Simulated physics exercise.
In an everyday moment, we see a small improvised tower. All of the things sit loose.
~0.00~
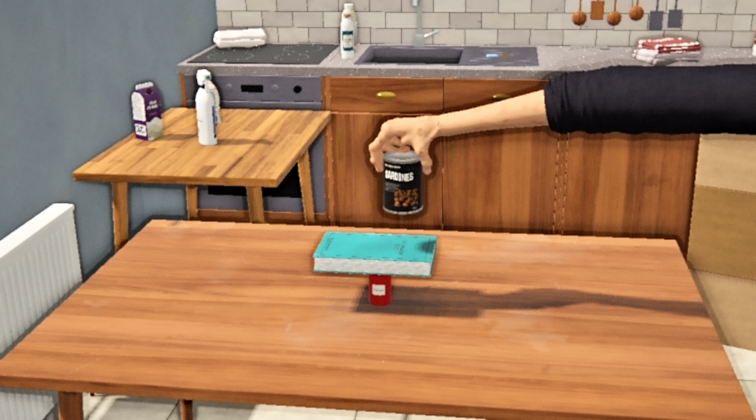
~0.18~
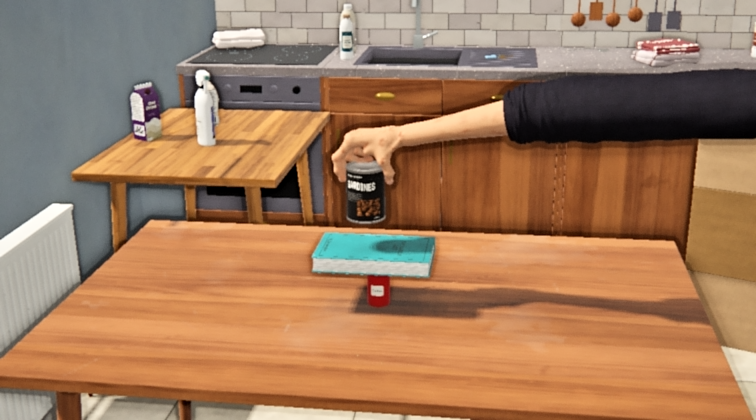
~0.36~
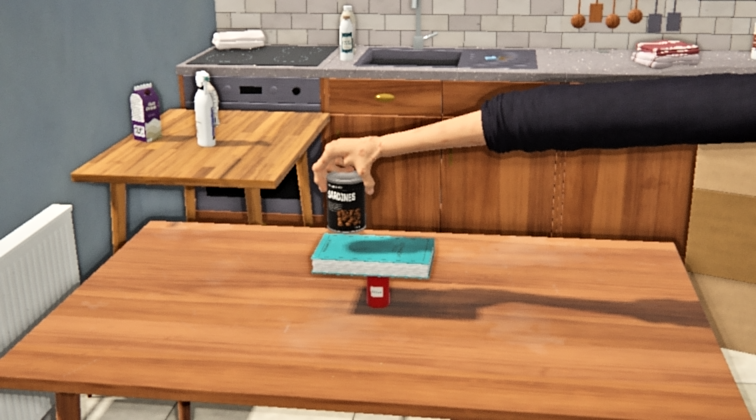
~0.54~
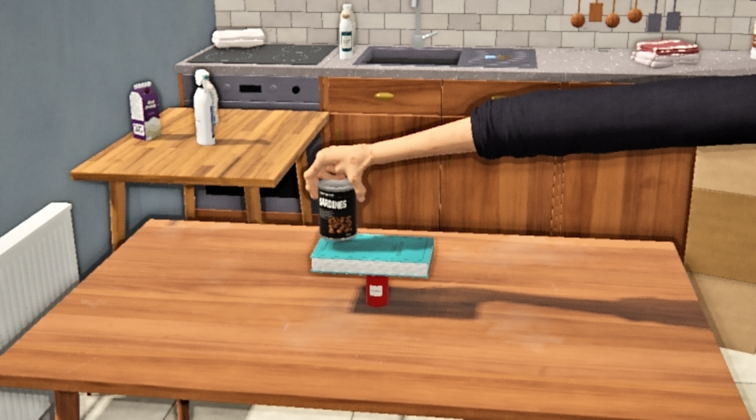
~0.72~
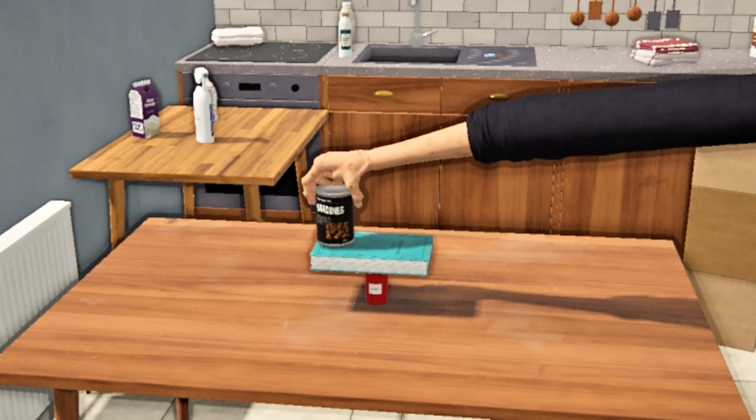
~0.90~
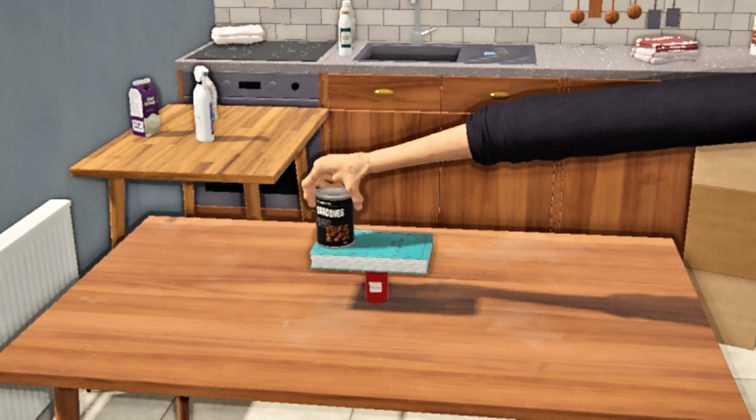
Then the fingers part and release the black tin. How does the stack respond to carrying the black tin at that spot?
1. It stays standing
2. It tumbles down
2, it tumbles down.
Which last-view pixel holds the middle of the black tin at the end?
End spot: Near (231, 273).
Around 1.50 s, black tin now fallen; turquoise book rocked 45° from its first pose.
Around 1.60 s, turquoise book now fallen; red shaker displaced about its own width.
Around 1.70 s, red shaker displaced about its own width.
Finally (2.1 s), fallen, turquoise book and black tin; moved from the start, red shaker. Final places as the last picture's camera would see them, black tin near (231, 273). The stack comes apart.
